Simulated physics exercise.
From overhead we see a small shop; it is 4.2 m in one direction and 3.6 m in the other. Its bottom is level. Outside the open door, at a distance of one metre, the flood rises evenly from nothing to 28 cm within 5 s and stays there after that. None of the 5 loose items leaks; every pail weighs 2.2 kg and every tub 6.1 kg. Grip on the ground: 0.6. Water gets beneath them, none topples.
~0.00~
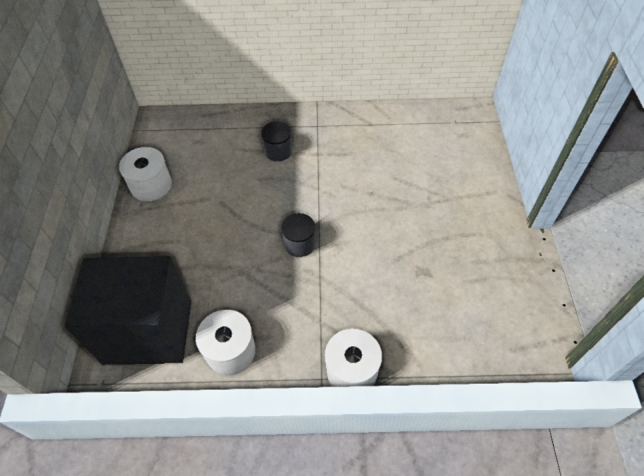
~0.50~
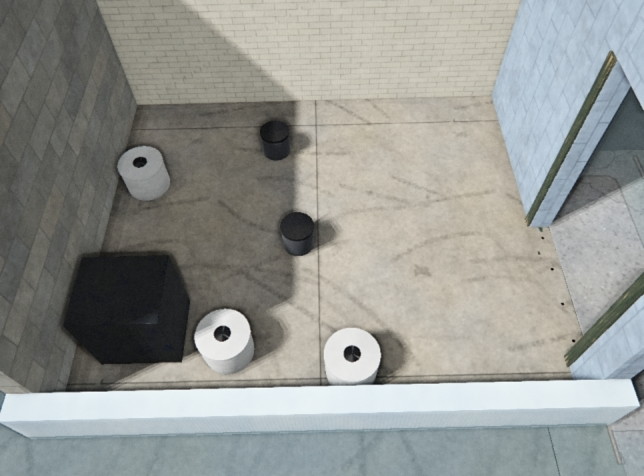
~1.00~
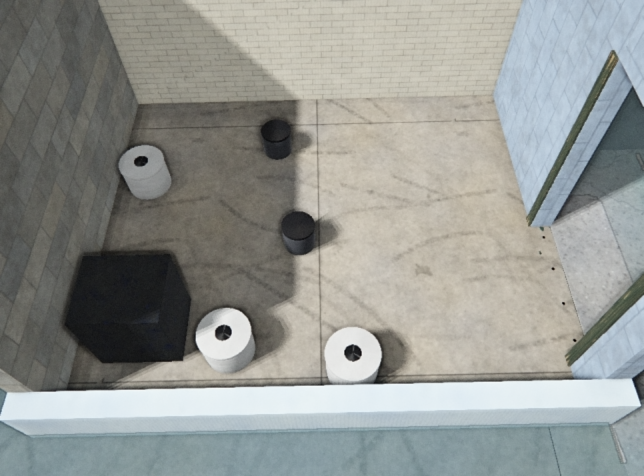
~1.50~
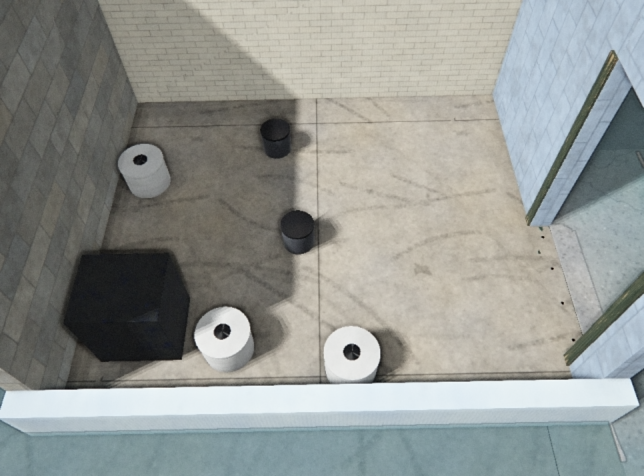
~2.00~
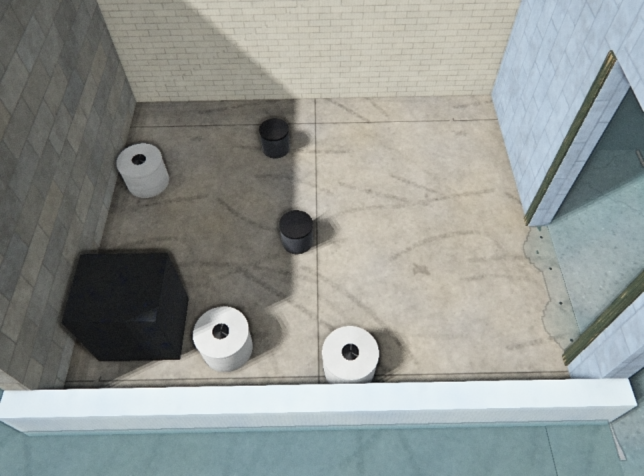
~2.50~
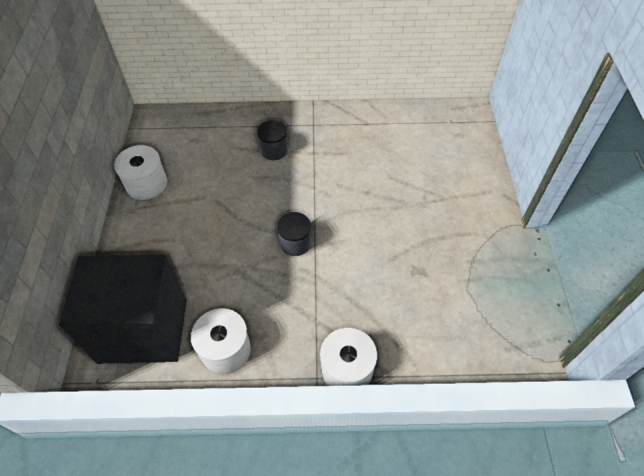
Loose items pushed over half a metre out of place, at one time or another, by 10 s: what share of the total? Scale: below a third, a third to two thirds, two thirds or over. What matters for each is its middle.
On that scale, two thirds or over.
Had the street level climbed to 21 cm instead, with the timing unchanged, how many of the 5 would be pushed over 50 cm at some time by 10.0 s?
4.
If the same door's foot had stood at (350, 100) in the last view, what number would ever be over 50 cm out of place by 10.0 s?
In that case 4 of them.
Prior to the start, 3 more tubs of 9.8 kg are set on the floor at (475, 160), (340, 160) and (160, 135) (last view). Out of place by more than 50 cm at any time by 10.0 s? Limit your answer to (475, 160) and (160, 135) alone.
First one stays within it, second one exceeds it.
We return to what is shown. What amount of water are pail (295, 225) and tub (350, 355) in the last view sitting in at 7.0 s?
Some 14 cm at the first, some 13 cm at the second.
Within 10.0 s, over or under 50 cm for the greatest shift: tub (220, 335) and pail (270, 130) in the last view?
Result, in order: Stayed within / exceeded.
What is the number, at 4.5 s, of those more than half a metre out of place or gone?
At that time I count 0.
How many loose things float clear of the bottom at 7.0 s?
At that time, 5.
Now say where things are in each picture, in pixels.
A pail at (298, 227) rests on the ground; a pail at (276, 132), on the bottom; water covers 0.0 m2; 0 of 5 have shifted, in the first frame.
A pail at (297, 226) rests on the ground; a pail at (275, 131), on the bottom; 0.0 m2 under water; 0 of 5 have shifted, in the second frame.
A pail at (298, 225), on the bottom; a pail at (276, 130), on the bottom; 0.0 m2 under water; 0 of 5 have shifted, in the third frame.
A pail at (297, 224) rests on the ground; a pail at (275, 129) rests on the ground; water covers 0.0 m2; 0 of 5 have shifted, in the fourth frame.
A pail at (296, 224), on the bottom; a pail at (274, 129), on the bottom; 0.0 m2 under water; 0 of 5 have shifted, in the fifth frame.
A pail at (294, 226), on the bottom; a pail at (272, 131) rests on the ground; 0.7 m2 under water; 0 of 5 have shifted, in the sixth frame.
After 3.5 s 0 of 5 are over 50 cm from their spots; 0 afloat.
After 4.5 s 0 of 5 are over 50 cm from their spots; 0 afloat.
After 7.0 s 4 of 5 are over 50 cm from their spots; 5 afloat.
After 10.0 s 3 of 5 are over 50 cm from their spots, and 4 have been at some point; 5 afloat.
